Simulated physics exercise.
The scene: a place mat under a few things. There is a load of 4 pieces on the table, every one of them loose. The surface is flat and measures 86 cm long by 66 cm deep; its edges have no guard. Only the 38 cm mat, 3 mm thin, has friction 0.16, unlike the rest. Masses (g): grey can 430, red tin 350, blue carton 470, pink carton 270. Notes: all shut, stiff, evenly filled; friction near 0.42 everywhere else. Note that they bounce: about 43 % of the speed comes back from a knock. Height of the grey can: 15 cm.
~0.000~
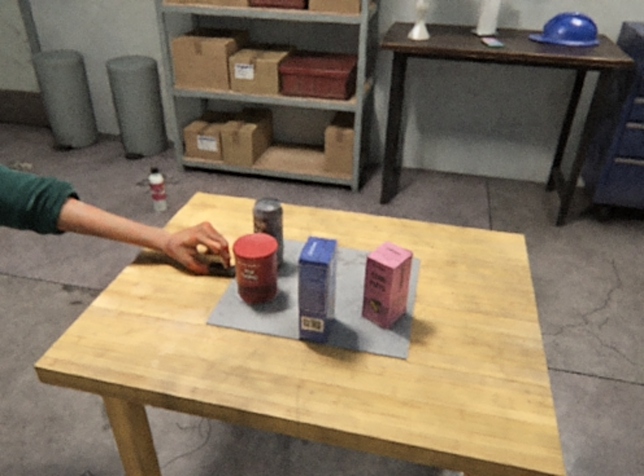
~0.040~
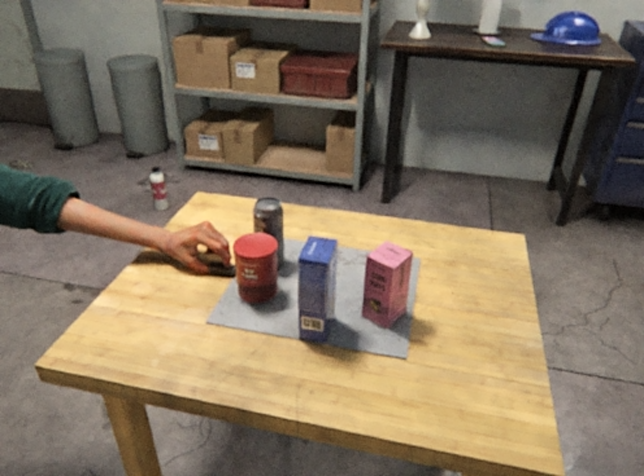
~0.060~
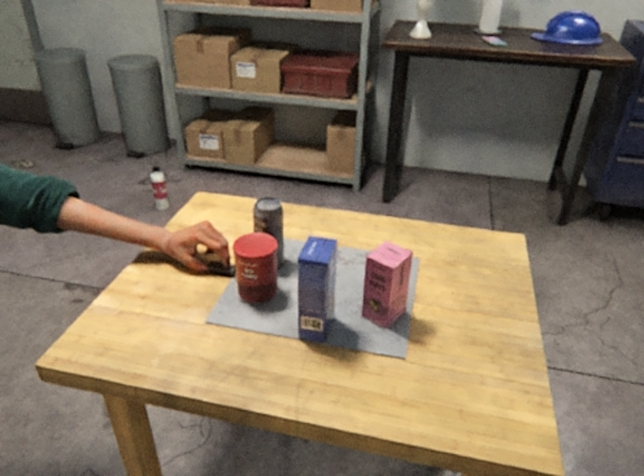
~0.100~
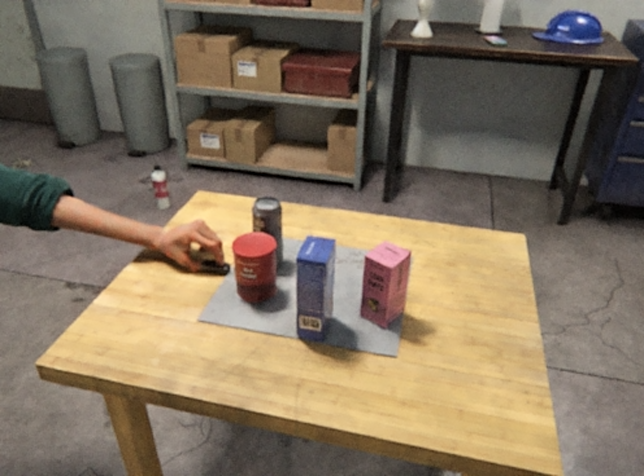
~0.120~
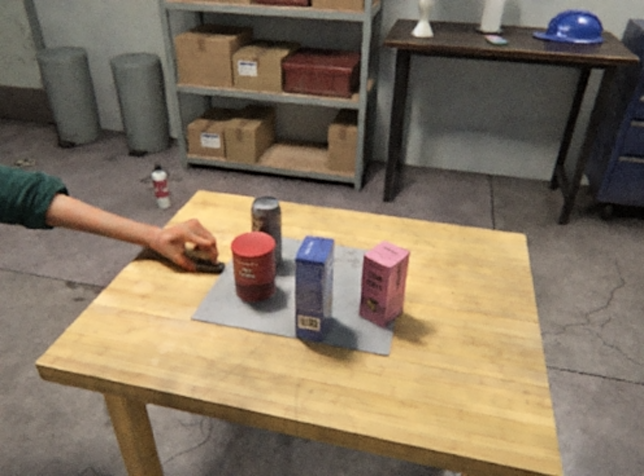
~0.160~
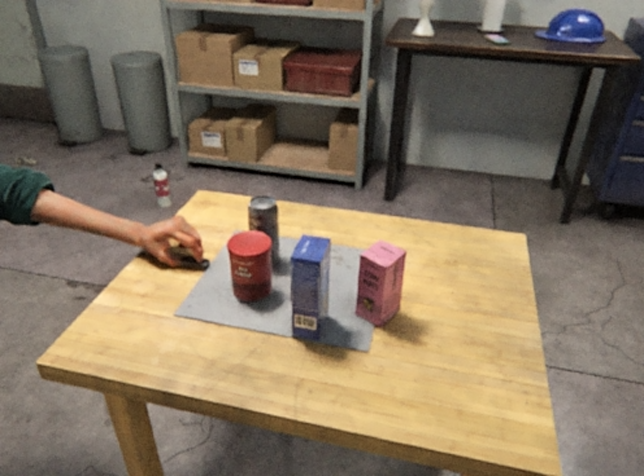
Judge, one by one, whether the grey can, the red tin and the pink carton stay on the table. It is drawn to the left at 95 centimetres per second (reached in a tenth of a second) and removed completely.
Grey can: No, falls; red tin: No, falls; pink carton: Yes, stays.
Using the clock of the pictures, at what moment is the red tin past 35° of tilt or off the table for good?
That comes at close to 0.6 seconds.
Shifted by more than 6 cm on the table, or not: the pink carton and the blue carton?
Here the pink carton is left in place, and the blue carton moves off.
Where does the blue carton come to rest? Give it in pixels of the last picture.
Around (183, 293).
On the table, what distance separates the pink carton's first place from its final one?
3 cm.
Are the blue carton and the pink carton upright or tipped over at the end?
Well, the blue carton tumbles down, and the pink carton holds steady.
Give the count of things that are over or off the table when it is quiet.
The answer is 3.
By 0.36 s, 26 cm of pull; red tin 9 cm from its spot near (213, 261); grey can 8 cm from its spot near (233, 228); pink carton 3 cm from its spot near (371, 283).
By 0.66 s, 54 cm of pull; grey can and red tin now off the table; pink carton 3 cm from its spot near (372, 283); blue carton tilted 39°.
By 0.86 s, 73 cm of pull; pink carton 3 cm from its spot near (372, 283); blue carton on its side.
By 1.06 s, 80 cm of pull; pink carton 3 cm from its spot near (372, 283); blue carton on its side.
When it is over (1.8 s), off the table, grey can and red tin; lying over on the table, blue carton; pink carton within 6 cm of the start.
